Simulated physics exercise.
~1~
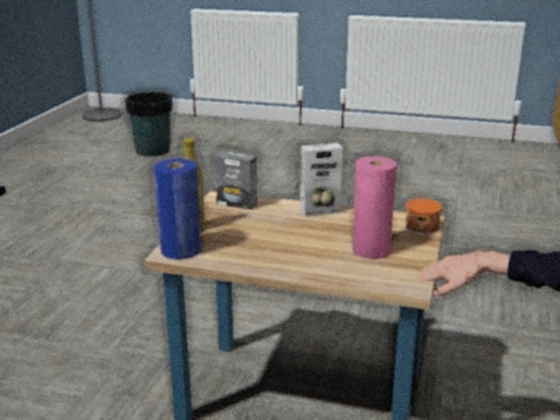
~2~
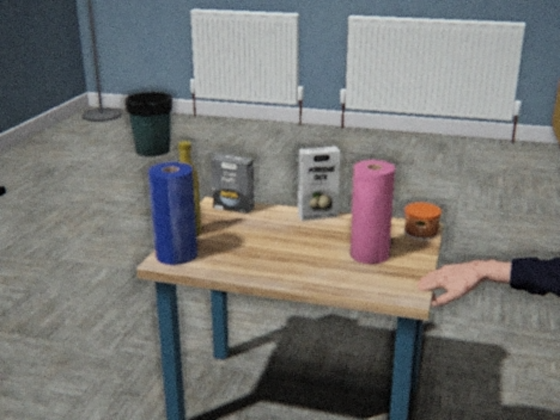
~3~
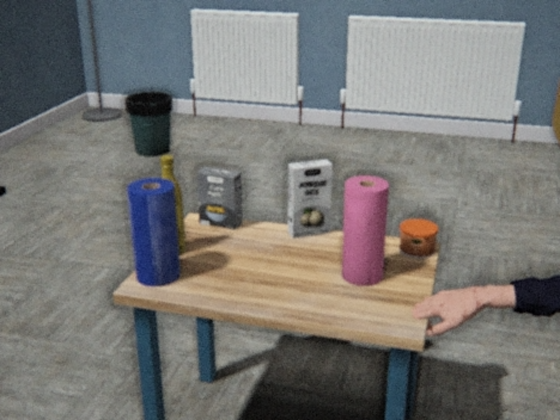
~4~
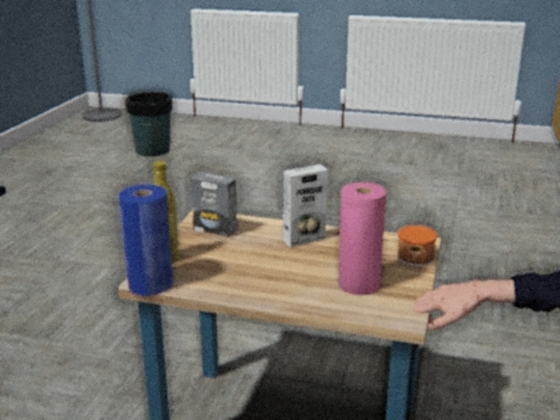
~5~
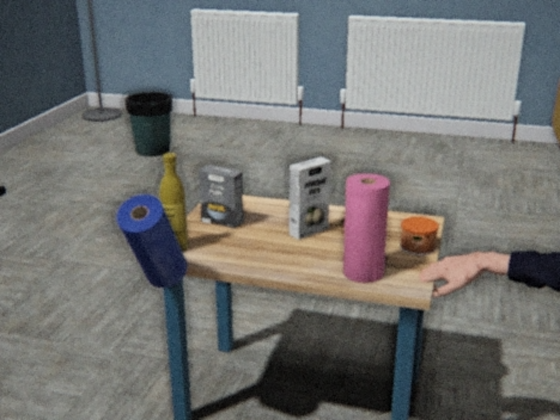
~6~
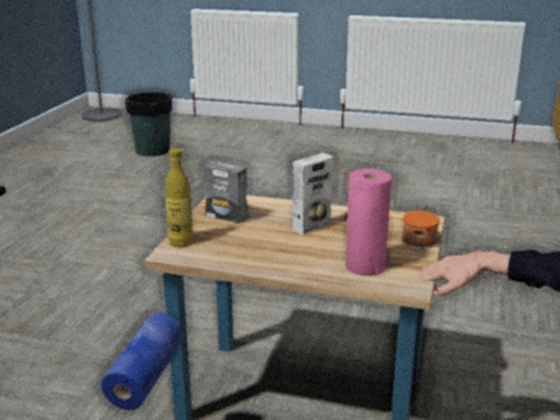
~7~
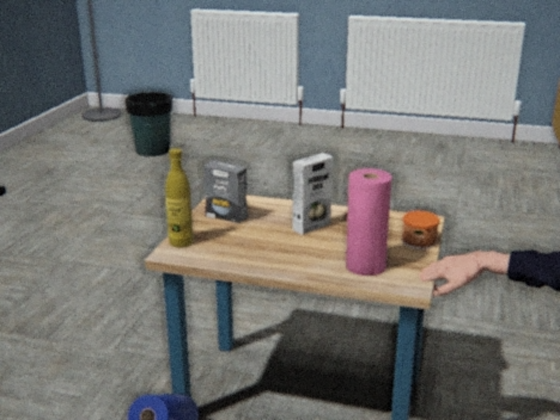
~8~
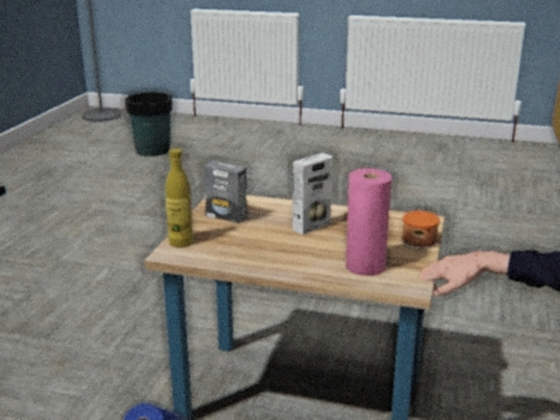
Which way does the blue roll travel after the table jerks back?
The blue roll moves down, dropping past the left front corner of the table to the floor.
